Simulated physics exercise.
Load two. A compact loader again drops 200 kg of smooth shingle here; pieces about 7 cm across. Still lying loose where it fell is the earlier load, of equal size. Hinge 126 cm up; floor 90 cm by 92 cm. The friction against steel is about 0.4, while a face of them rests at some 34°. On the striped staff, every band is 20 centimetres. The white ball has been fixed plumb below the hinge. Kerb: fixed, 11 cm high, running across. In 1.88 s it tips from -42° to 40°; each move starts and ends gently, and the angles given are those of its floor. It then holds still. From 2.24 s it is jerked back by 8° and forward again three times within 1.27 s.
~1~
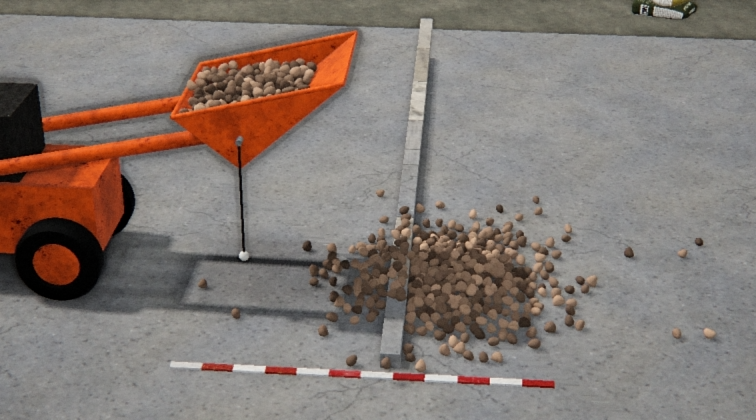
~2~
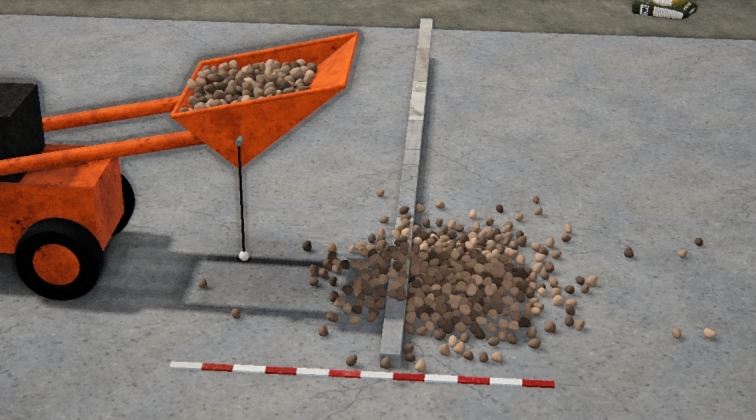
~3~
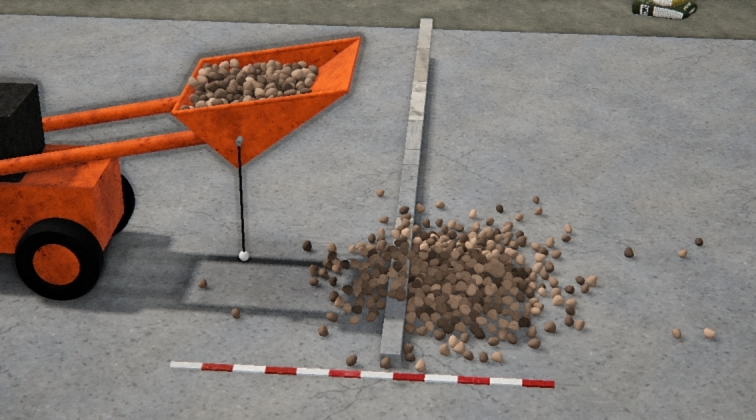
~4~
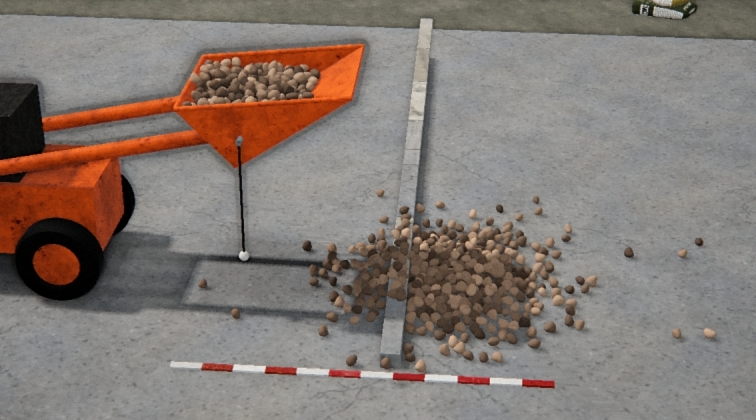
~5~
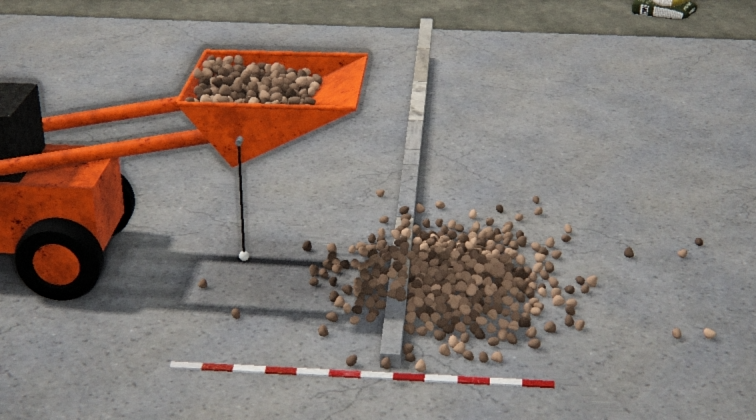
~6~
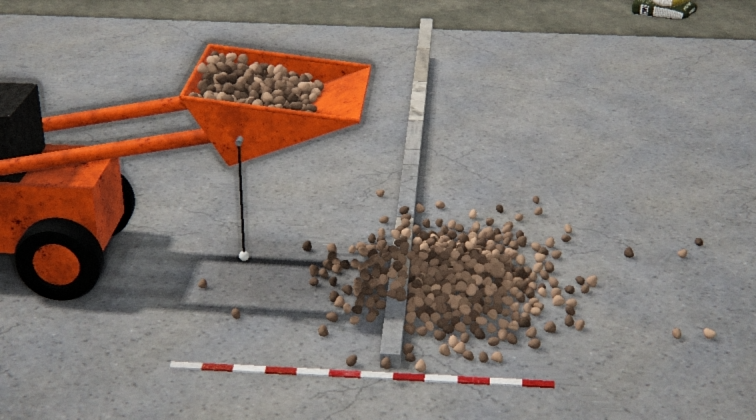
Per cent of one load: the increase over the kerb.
31 percent.
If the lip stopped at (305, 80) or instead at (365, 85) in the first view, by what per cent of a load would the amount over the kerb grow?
5 % and 55 %.
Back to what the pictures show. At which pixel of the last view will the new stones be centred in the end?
They settle centred around (381, 265).
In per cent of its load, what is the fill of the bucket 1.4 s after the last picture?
Still inside: Some 25 %.
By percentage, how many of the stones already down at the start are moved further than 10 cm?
About 10 %.
Then, 0.8 s after the last picture the floor is at 27°; in per cent of one load, 100 in the bucket, 22 on this side of the kerb, 78 over the kerb; the foremost stones are at (644, 282).
Then, 1.4 s after the last picture the floor is at 40°; in per cent of one load, 25 in the bucket, 93 on this side of the kerb, 82 over the kerb; the foremost stones are at (644, 282).
Then, 3.4 s after the last picture the floor is at 40°; in per cent of one load, 0 in the bucket, 91 on this side of the kerb, 109 over the kerb; the foremost stones are at (644, 282).
Then, 5.8 s after the last picture the floor is at 40°; in per cent of one load, 0 in the bucket, 91 on this side of the kerb, 109 over the kerb; the foremost stones are at (644, 282). Net gain over the kerb, 31.
